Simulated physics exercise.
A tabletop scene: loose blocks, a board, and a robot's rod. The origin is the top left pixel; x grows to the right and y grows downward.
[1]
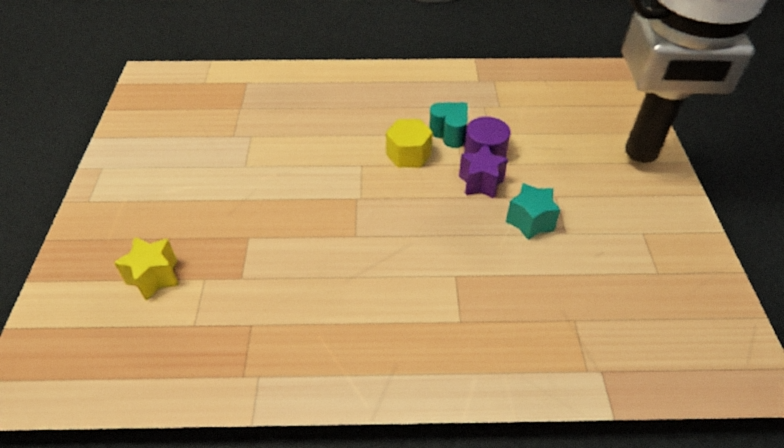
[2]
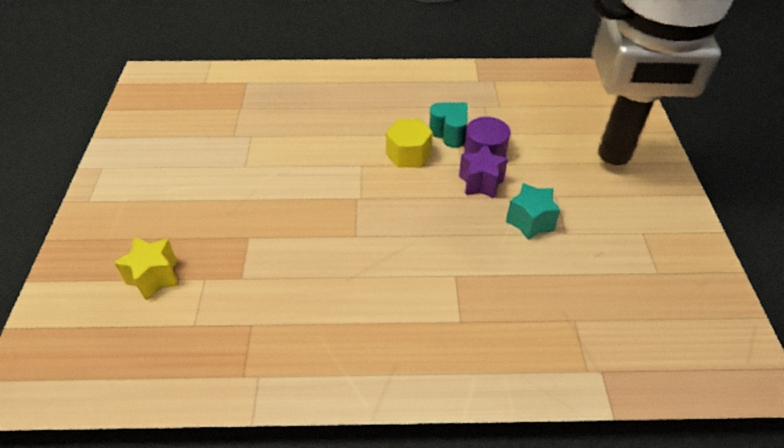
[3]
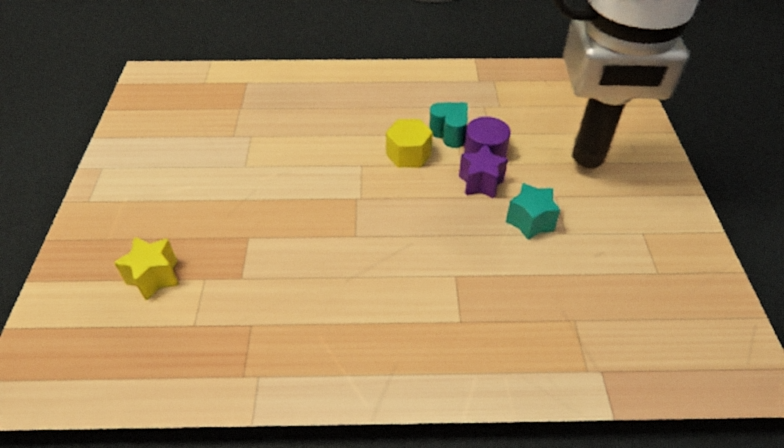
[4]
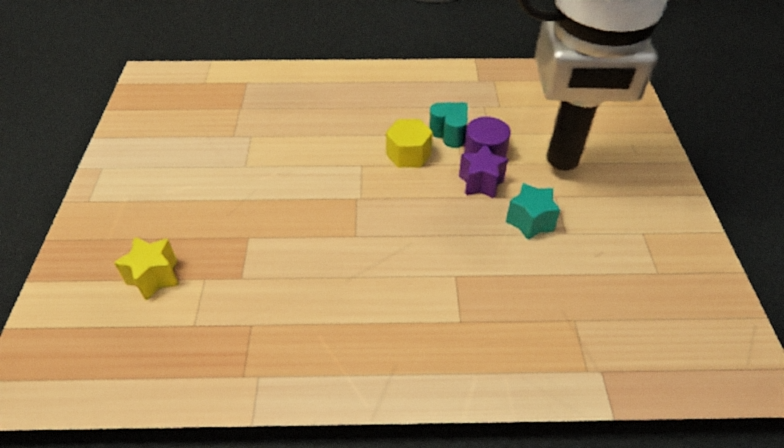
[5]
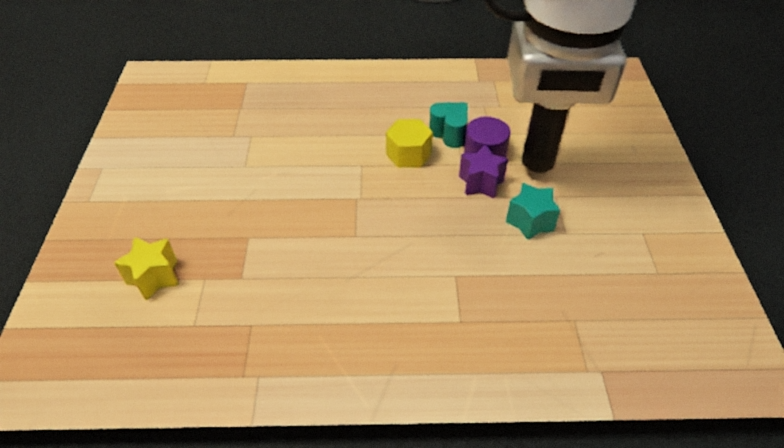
A robot's dark rod starts near the upper right of the wooden tabletop and slides steadily left, drifting very slightly downward. It ends close to the right of the purple round block and purple star, just above the turquoise star, while the yellow hexagon, turquoise heart and all the other blocks stay still.
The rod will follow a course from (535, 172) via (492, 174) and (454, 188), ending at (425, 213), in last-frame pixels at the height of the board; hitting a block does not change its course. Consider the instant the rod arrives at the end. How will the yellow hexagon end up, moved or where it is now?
It will remain on its spot.
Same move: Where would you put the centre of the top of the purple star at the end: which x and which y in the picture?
It will end up at (397, 205).
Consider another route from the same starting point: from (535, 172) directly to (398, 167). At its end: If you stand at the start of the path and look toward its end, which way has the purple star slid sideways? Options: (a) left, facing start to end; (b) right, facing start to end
a: Left, facing start to end.
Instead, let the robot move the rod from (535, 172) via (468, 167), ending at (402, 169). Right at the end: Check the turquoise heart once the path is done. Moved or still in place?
At the moment the path ends, the turquoise heart no longer stands where it did.
The first path, step by step. One third of the way, rod at (492, 165); turquoise heart at (446, 107); purple star at (469, 166); purple round block at (478, 128).
Two thirds of the way, rod at (454, 179); turquoise heart at (446, 107); purple star at (430, 181); purple round block at (478, 128).
At the end, rod at (425, 204); yellow hexagon still; turquoise heart at (446, 107); purple star at (397, 205), turned 10° clockwise; purple round block at (478, 128).
